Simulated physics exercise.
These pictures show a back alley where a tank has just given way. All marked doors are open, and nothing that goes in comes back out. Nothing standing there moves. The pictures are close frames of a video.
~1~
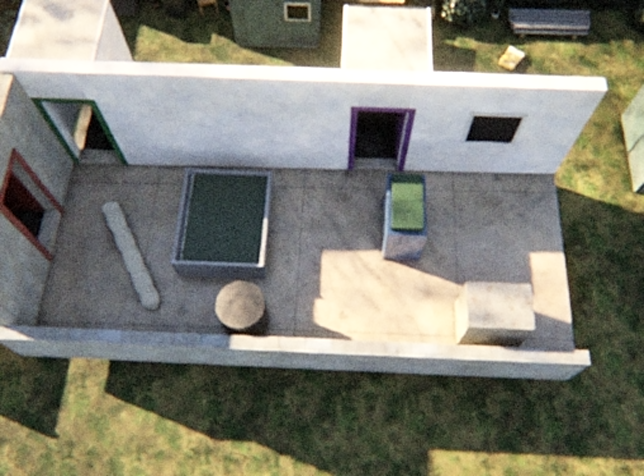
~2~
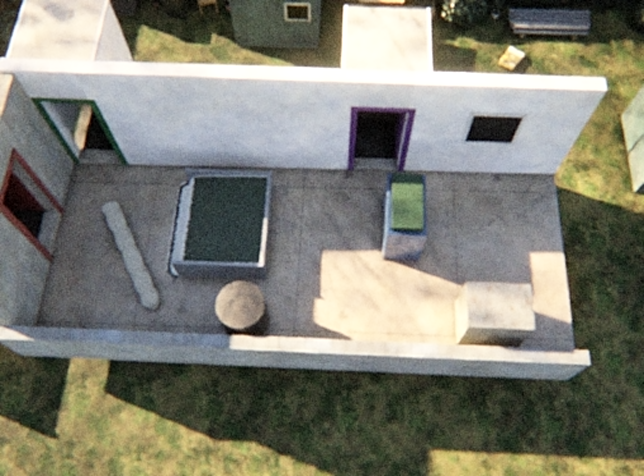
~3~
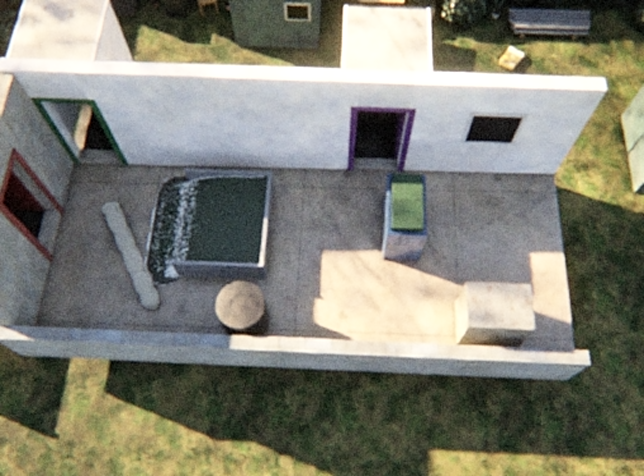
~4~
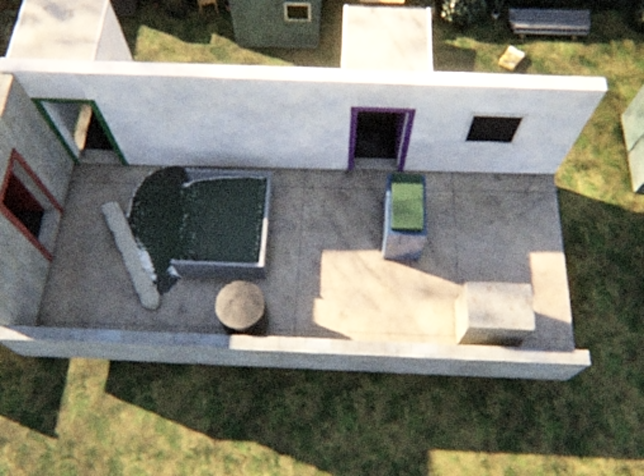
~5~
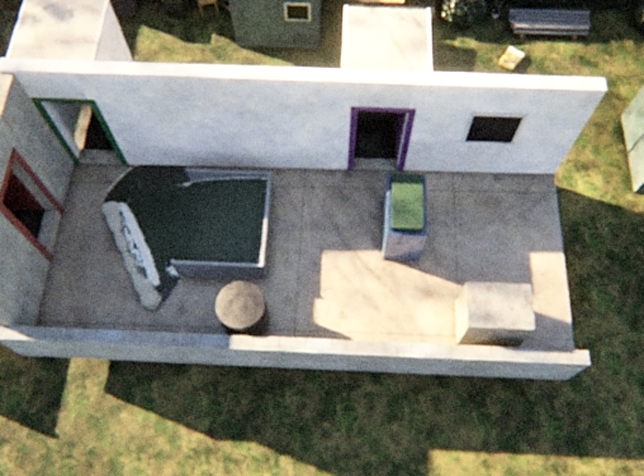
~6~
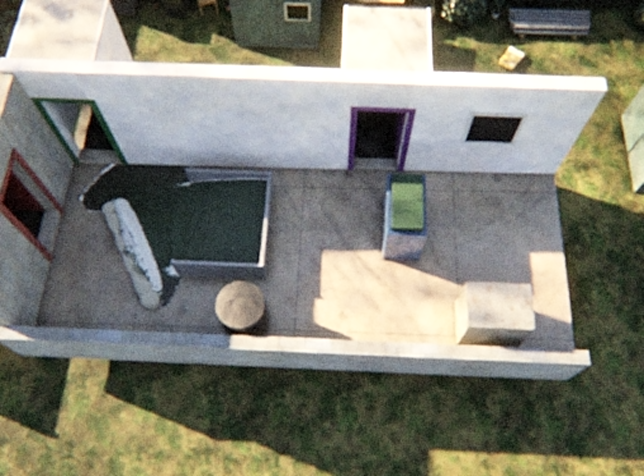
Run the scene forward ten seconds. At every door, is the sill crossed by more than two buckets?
The green door: Yes; the red door: No; the purple door: No.
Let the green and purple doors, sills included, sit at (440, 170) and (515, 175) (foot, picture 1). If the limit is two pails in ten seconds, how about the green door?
Outcome: Green door remains below.
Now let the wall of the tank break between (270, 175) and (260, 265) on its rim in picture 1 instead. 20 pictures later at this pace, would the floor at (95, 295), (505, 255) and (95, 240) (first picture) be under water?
So that's left bare for the first, waterlogged for the second and left bare for the third.
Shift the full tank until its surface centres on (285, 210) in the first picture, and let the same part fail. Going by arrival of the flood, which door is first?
The green-painted one is the first one.
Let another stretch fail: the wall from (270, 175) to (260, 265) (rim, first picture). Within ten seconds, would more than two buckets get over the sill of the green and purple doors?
Then: Green takes less, purple lets more in.
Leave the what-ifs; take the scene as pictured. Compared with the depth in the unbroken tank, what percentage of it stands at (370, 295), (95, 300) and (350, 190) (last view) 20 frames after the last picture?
Taking the places in turn, I get roughly 0, 12 and 0 percent.
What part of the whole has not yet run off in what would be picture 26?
Some 92 per cent has not gone.
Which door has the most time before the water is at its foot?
Answer is the purple-painted one.
A moment on, water covers 25 % of the floor; the green door under two buckets in, the red door wet at the sill, nothing in, the purple door not reached.
Next, water covers 30 % of the floor; the green door over two buckets in, the red door wet at the sill, nothing in, the purple door not reached.
Then, water covers 40 % of the floor; the green door far over two buckets in, the red door wet at the sill, nothing in, the purple door not reached.
Later, water covers 50 % of the floor; the green door far over two buckets in, the red door wet at the sill, nothing in, the purple door wet at the sill, nothing in.
In the end, water covers 55 % of the floor; the green door far over two buckets in, the red door wet at the sill, nothing in, the purple door wet at the sill, nothing in.
